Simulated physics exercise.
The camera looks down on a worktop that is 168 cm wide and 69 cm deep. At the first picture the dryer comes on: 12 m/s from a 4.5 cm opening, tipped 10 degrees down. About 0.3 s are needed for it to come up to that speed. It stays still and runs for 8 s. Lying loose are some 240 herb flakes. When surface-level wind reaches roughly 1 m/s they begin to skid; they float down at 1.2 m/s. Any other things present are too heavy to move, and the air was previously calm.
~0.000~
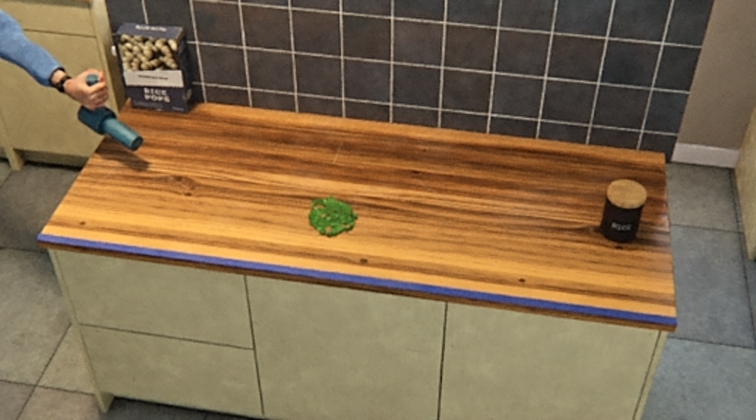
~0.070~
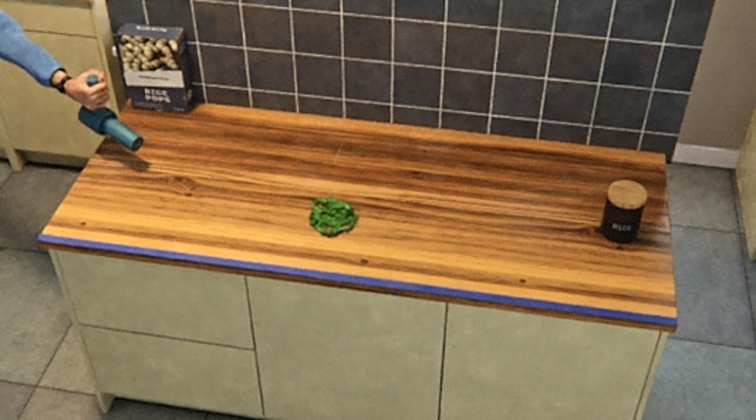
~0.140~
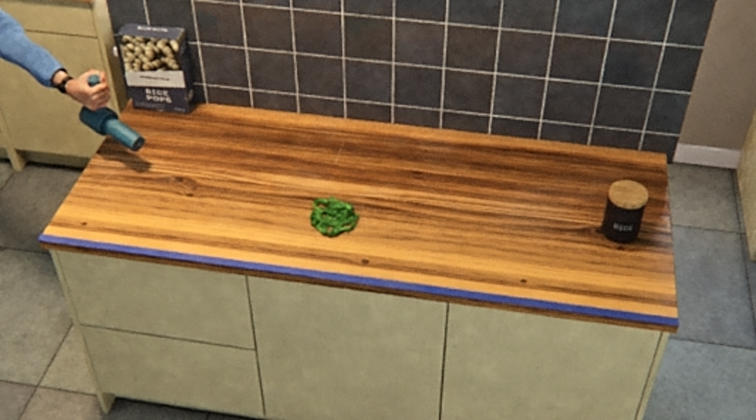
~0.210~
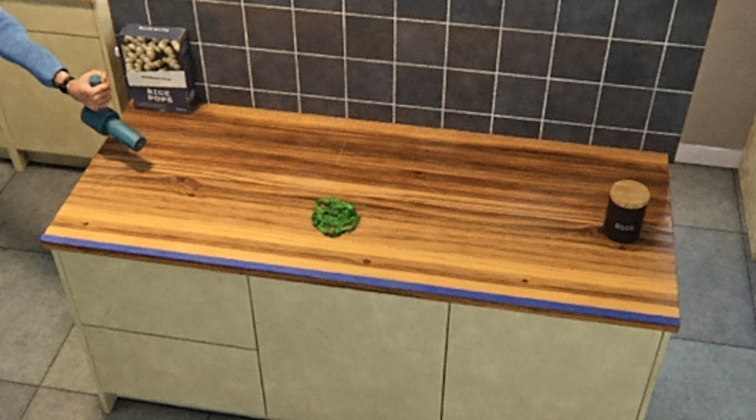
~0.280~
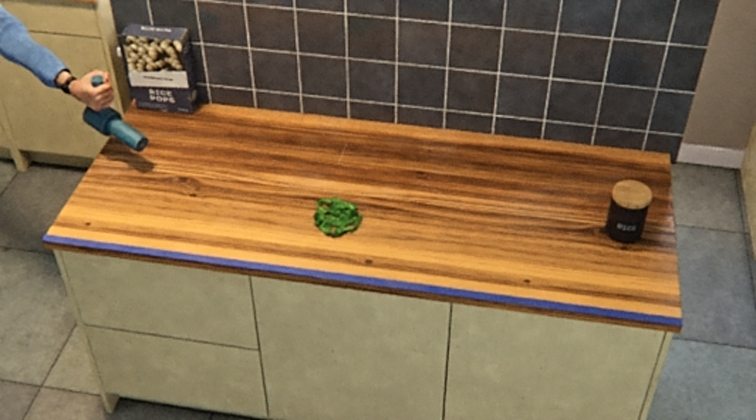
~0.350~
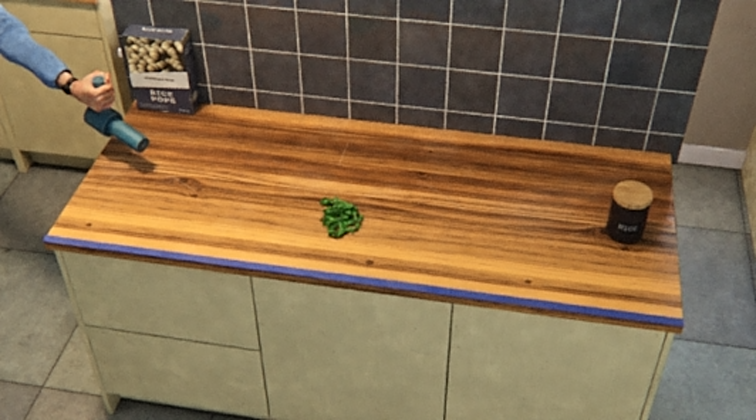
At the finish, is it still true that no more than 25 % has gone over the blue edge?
Yes, it is still true.
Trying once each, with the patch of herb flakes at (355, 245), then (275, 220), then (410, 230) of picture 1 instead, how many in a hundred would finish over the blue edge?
Taking the three spots in order, you'd get around 60 percent, 30 percent and 5 percent.
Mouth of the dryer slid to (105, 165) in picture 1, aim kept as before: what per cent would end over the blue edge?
Some 10 %.
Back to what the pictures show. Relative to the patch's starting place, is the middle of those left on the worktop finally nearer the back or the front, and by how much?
Shift: Towards the far edge, some 10 cm.
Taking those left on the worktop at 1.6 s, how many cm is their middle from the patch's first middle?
It comes to near 60 cm.
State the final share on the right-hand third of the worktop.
30 %.
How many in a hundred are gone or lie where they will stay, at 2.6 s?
About 50 %.
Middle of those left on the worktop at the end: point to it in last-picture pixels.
Near (609, 230).
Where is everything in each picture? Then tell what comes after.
The middle of the herb flakes is near (334, 217), none has stirred yet and the mouth of the dryer is at (137, 144), in the first picture.
The middle of the herb flakes is near (335, 216), none has stirred yet and the blue edge is centred on (343, 281), in the second picture.
The middle of the herb flakes is near (336, 216), none has stirred yet, the top of a carton is at (151, 31) and the top of a jar is at (629, 192), in the third picture.
The middle of the herb flakes is near (338, 216) and none has stirred yet, in the fourth picture.
The middle of the herb flakes is near (340, 216) and none has stirred yet, in the fifth picture.
The middle of the herb flakes is near (341, 217), the farthest in sight from the dryer is at (358, 228) and about 10 % have left their places, in the sixth picture.
After 1.6 s the count stands so, 7 % are over the blue edge; the middle of those still in play is near (553, 245).
After 2.6 s the count stands so, 7 % are over the blue edge; the middle of those still in play is near (606, 234).
After 4.4 s the count stands so, 7 % are over the blue edge; the middle of those still in play is near (609, 230).
After 8.0 s, at the end, 7 % are over the blue edge; the middle of those still in play is near (609, 230).
